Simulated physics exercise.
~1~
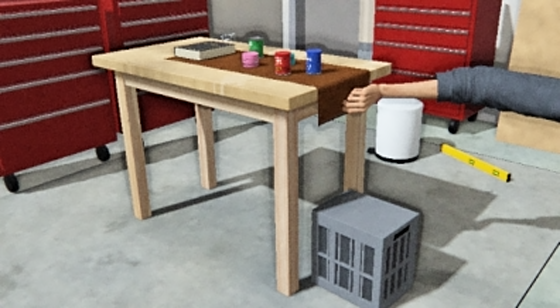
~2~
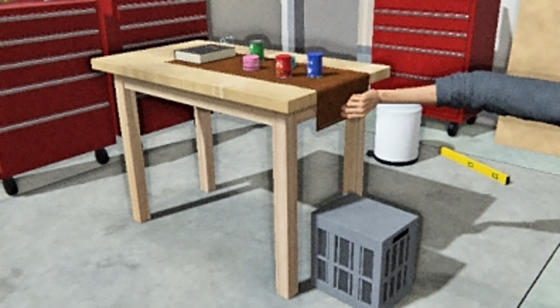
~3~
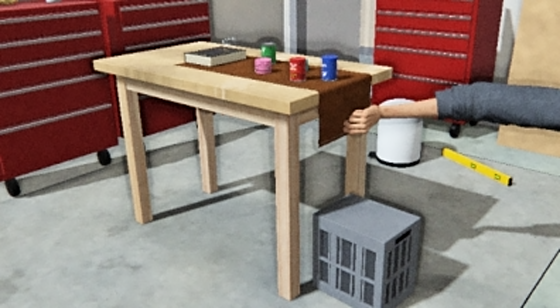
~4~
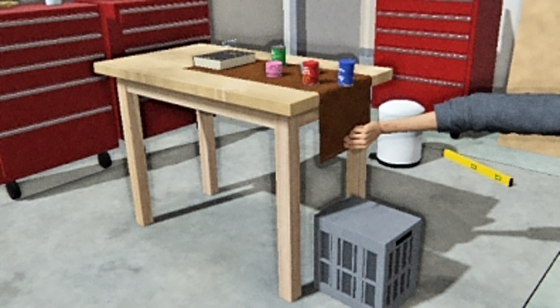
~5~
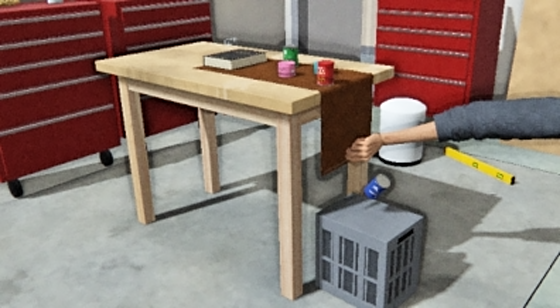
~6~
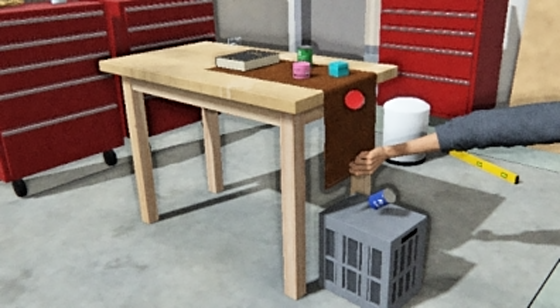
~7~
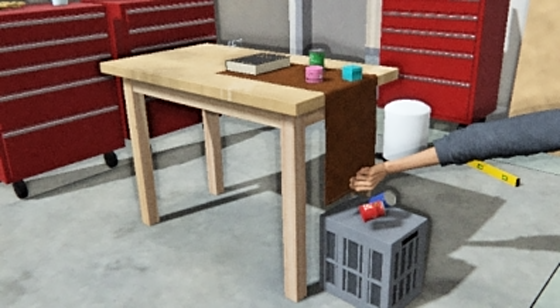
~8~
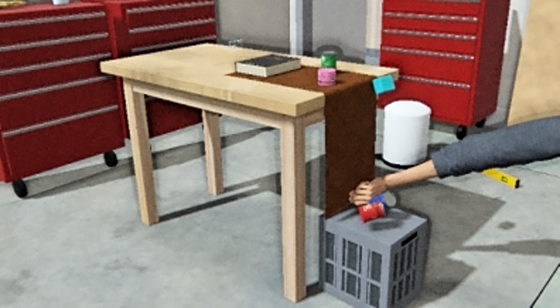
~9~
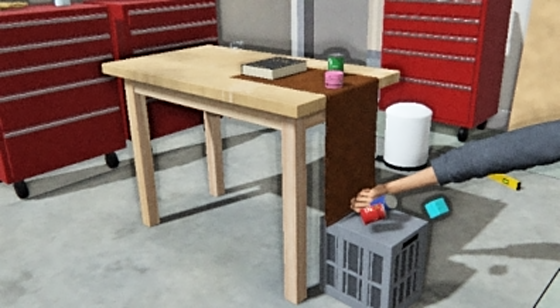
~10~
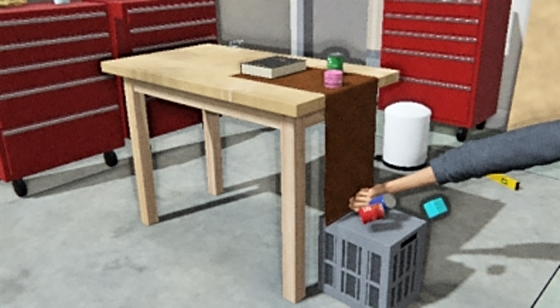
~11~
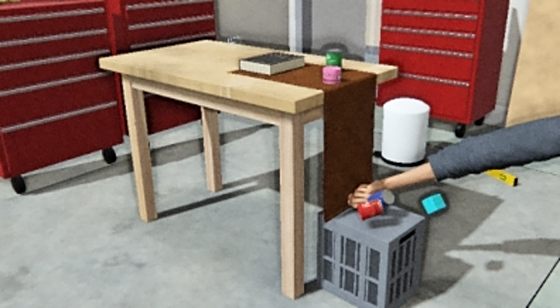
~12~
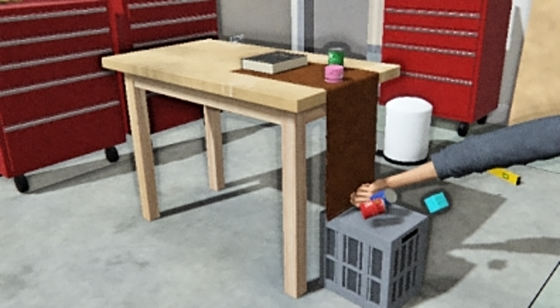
A hand pulls a brown runner down off a workbench, and three small items fall.
